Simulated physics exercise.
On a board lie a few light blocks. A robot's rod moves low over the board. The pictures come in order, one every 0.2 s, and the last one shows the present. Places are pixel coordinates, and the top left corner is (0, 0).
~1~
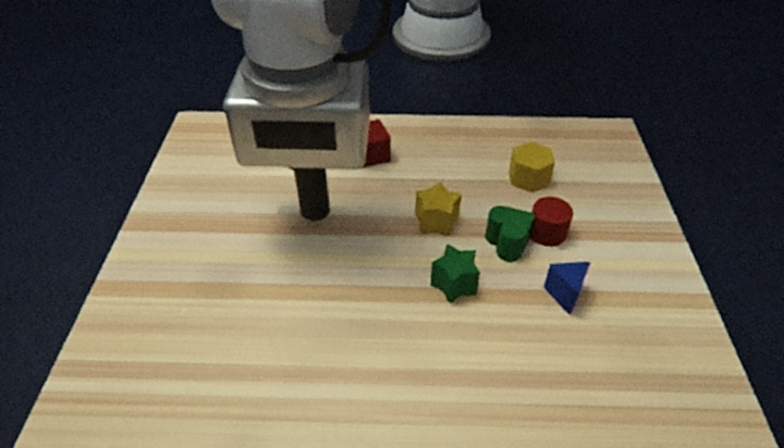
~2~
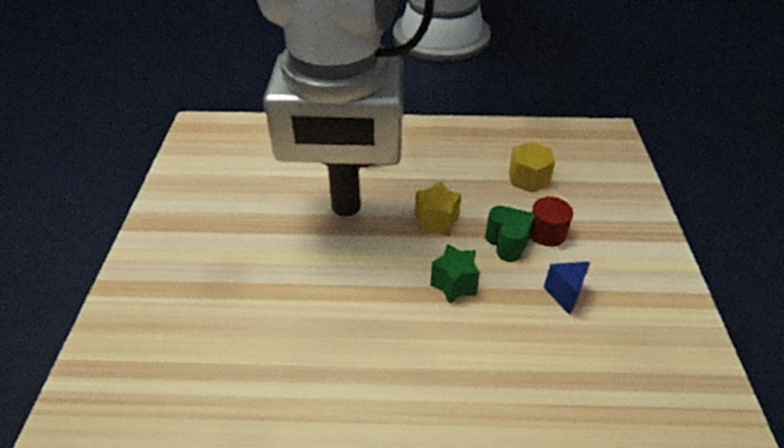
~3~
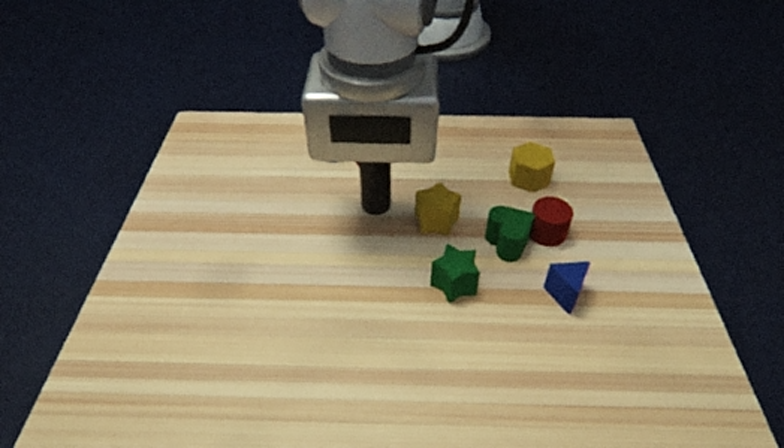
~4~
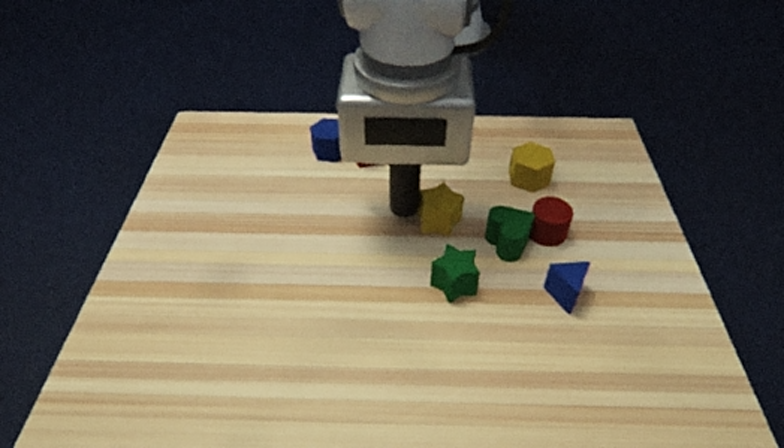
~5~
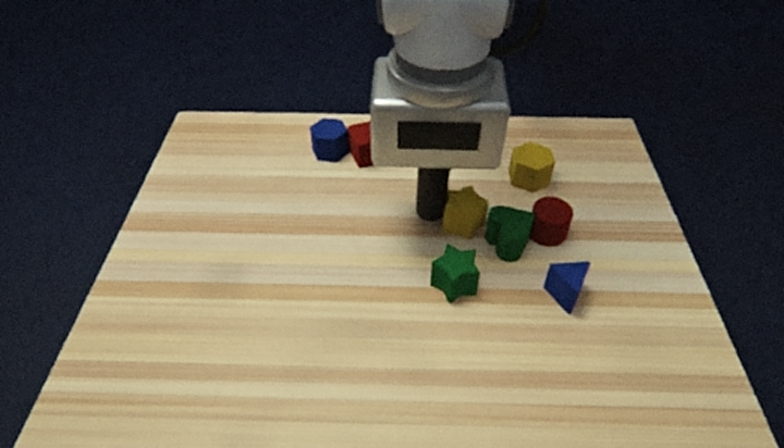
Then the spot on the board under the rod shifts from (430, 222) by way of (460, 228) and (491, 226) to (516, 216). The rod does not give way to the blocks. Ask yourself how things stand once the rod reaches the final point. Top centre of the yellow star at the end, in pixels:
So, by the moment the path ends, you'll find the top centre of the yellow star at (554, 193).
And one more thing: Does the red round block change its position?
Going by the path, yes.
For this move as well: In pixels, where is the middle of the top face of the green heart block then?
The point I'd pick in the picture is (550, 233).
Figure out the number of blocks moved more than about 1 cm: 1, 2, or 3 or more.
Three or more blocks move.
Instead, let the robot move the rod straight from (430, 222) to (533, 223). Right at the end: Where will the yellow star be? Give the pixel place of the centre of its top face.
At pixel (570, 198).
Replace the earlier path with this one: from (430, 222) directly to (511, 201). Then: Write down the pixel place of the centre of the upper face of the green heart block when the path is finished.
Its top centre is at about (533, 228).
The first path, step by step. Halfway along, rod at (478, 218); yellow star at (513, 203); green heart block at (541, 231), turned 50° clockwise; red round block at (565, 209).
At the end, rod at (518, 206); yellow star at (554, 193); green heart block at (550, 233), turned 75° clockwise; yellow hexagon in place; red round block at (588, 209).
